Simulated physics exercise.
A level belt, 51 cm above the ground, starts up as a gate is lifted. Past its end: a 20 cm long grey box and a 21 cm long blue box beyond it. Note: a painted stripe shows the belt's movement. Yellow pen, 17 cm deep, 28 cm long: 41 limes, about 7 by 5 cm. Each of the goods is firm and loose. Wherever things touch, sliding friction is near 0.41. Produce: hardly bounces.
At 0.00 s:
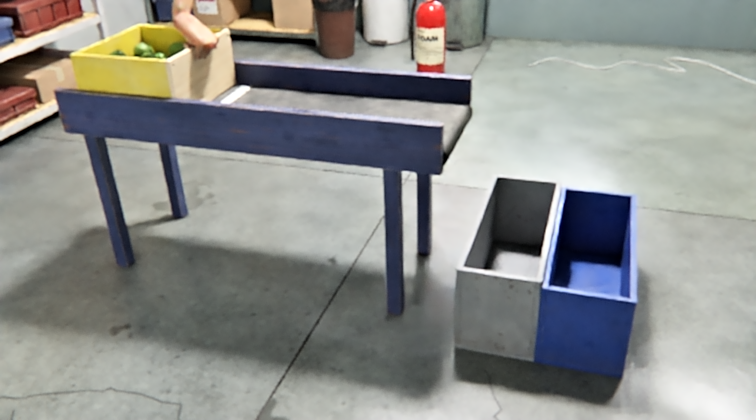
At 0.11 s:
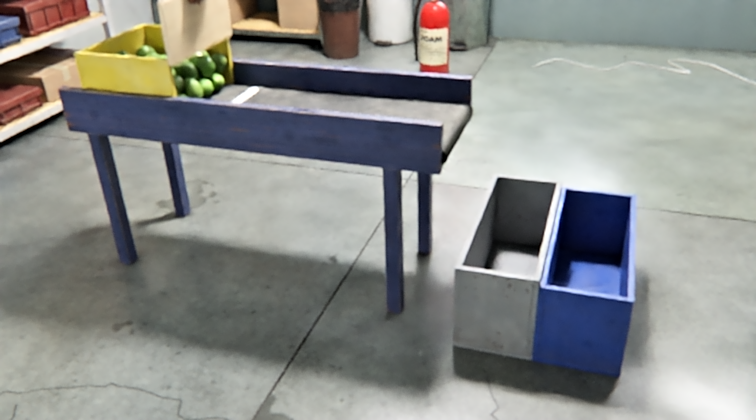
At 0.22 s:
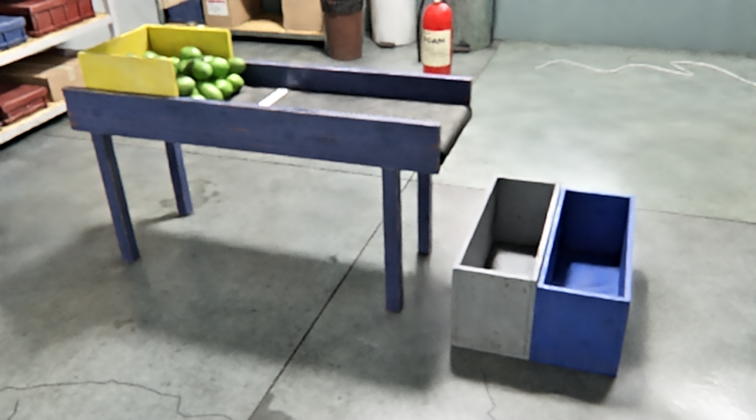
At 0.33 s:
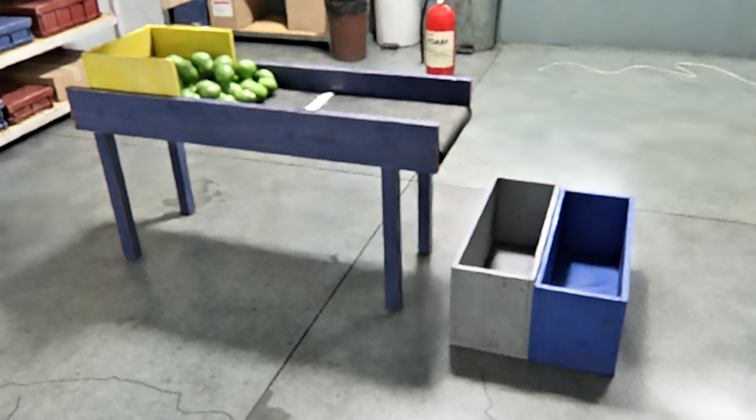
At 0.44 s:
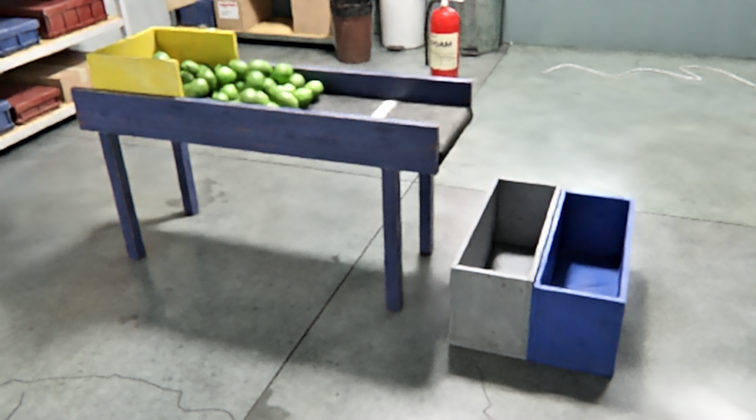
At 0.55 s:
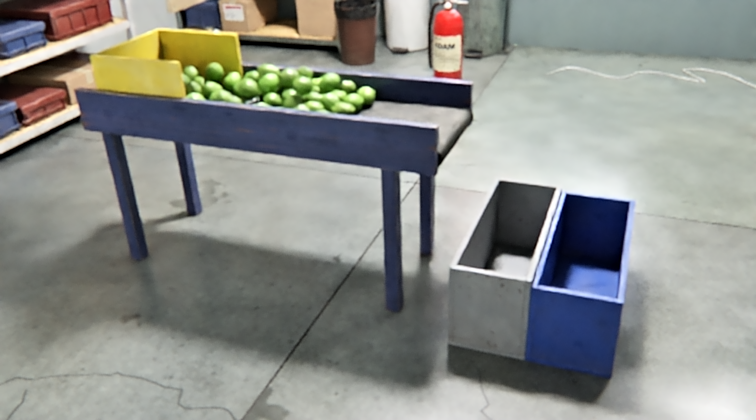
The clip opens on a hand at a yellow pen of green limes on a blue-framed belt, with a grey box and a blue box on the floor. The hand lifts the pen's gate and leaves view. The belt carries the limes rightward in a lengthening spread behind a white stripe.
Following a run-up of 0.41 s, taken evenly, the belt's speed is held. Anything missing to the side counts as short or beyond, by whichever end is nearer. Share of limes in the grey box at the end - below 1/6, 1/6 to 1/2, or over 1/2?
Below 1/6.
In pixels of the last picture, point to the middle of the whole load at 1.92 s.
Estimated centre in the last picture: (591, 294).
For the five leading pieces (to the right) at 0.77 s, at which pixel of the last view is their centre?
Mean place: Roughly (478, 120).
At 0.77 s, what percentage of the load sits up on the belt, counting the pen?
Roughly 90 percent.
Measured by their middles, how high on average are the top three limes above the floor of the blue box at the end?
Roughly 10 cm.
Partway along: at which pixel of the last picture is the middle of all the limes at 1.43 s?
(593, 282).
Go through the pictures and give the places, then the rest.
In the first picture (each is followed by its nearest rim corner in this view), yellow pen, (166, 60); grey box, (536, 280); 0 cm of belt gone by; none out.
The second picture shows yellow pen, (169, 60); 3 cm of belt gone by.
The third picture shows yellow pen, (171, 60); 11 cm of belt gone by; 5 out, the lowest lime at (195, 105).
The fourth picture shows yellow pen, (173, 60); 26 cm of belt gone by; 16 out, the lowest lime at (248, 89).
The fifth picture shows yellow pen, (176, 61); 45 cm of belt gone by; 26 out, the lowest lime at (287, 94).
The sixth picture shows yellow pen, (178, 62); grey box, (526, 279); 67 cm of belt gone by; 31 out, the lowest lime at (237, 106).
After 0.77 s, 1 still in the yellow pen, 35 on the belt and 5 in the air.
After 1.04 s, 7 in the blue box, 12 on the belt and 22 in the air.
After 1.43 s, 32 in the blue box, 1 on the belt, 4 on the ground beyond the blue box and 4 in the air.
When it is over (at 1.92 s), 37 in the blue box and 4 on the ground beyond the blue box. Asked share, 0 of 41, 0 per cent.
